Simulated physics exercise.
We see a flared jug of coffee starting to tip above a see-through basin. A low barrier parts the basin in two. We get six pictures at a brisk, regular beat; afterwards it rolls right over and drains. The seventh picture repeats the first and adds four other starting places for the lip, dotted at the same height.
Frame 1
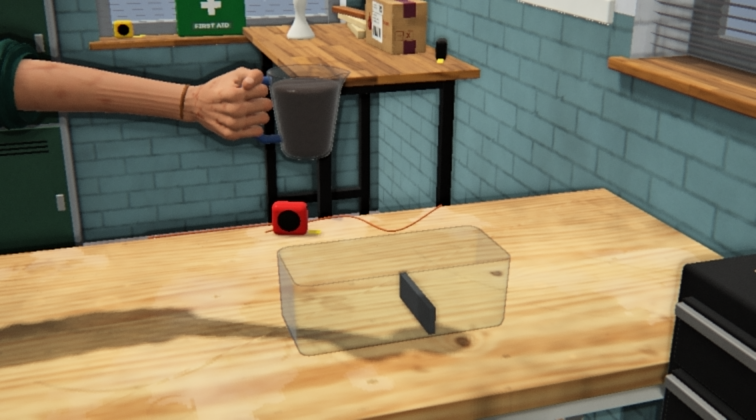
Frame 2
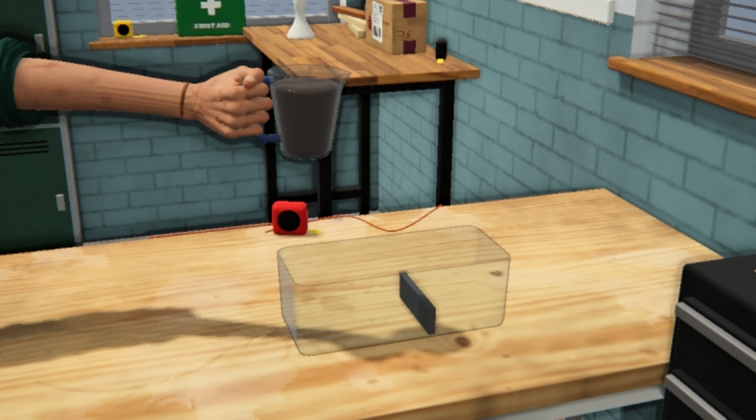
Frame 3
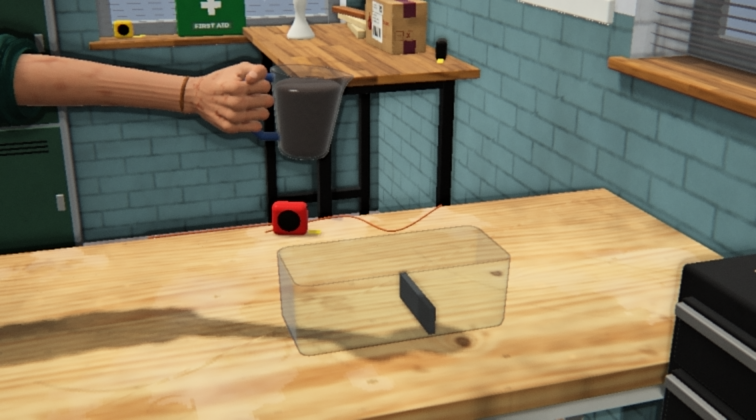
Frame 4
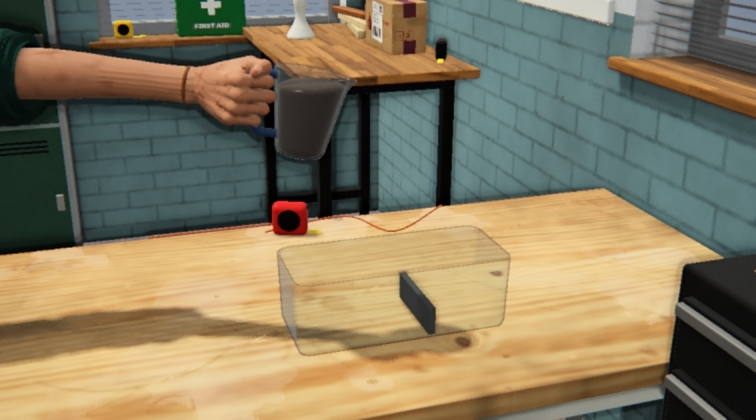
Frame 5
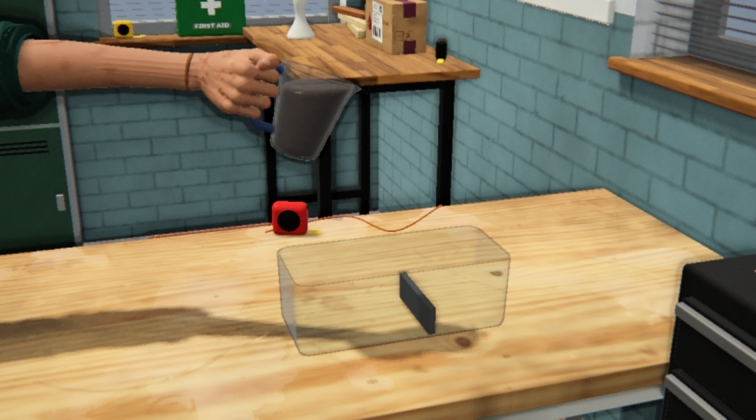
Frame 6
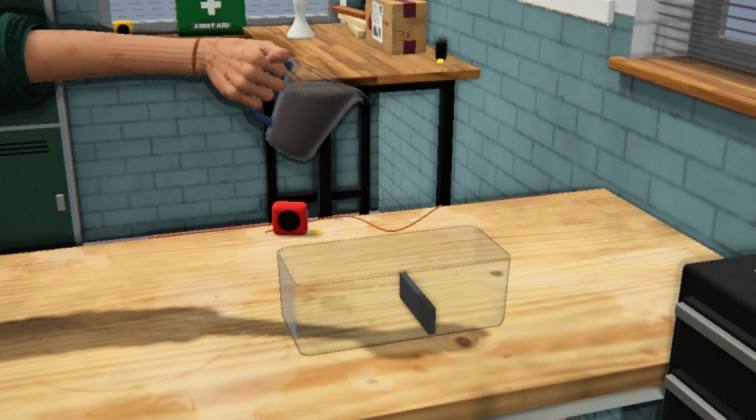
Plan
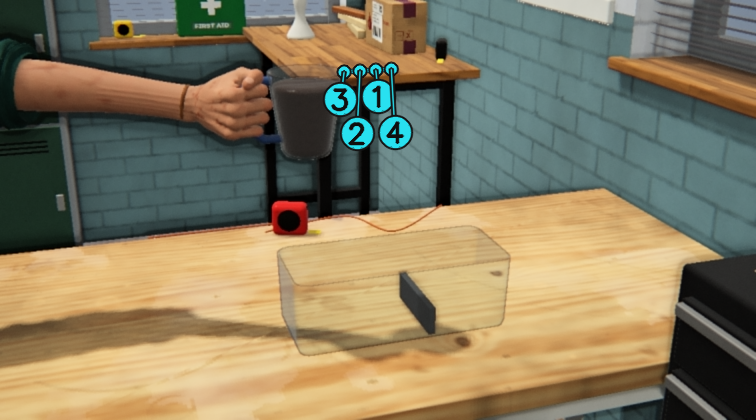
In a workshop with blue brick walls, a hand held a jug of coffee upright above a clear, divided basin on a wooden table, then gradually tilted it rightward until coffee just crossed the lip.
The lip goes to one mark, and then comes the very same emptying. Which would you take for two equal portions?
The answer is place 2.
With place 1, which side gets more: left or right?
The right side.
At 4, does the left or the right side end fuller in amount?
The right one.
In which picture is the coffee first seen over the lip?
In picture 6.
On the marked copy, 1 at (375, 70); 2 at (359, 71); 3 at (344, 71); 4 at (391, 69).
For place 1, about 19 % ends left of the wall and 78 % right of it; 3 % is lost outside.
For place 2, about 47 % ends left of the wall and 50 % right of it; 3 % is lost outside.
For place 3, about 84 % ends left of the wall and 11 % right of it; 5 % is lost outside.
For place 4, about 8 % ends left of the wall and 89 % right of it; 3 % is lost outside.
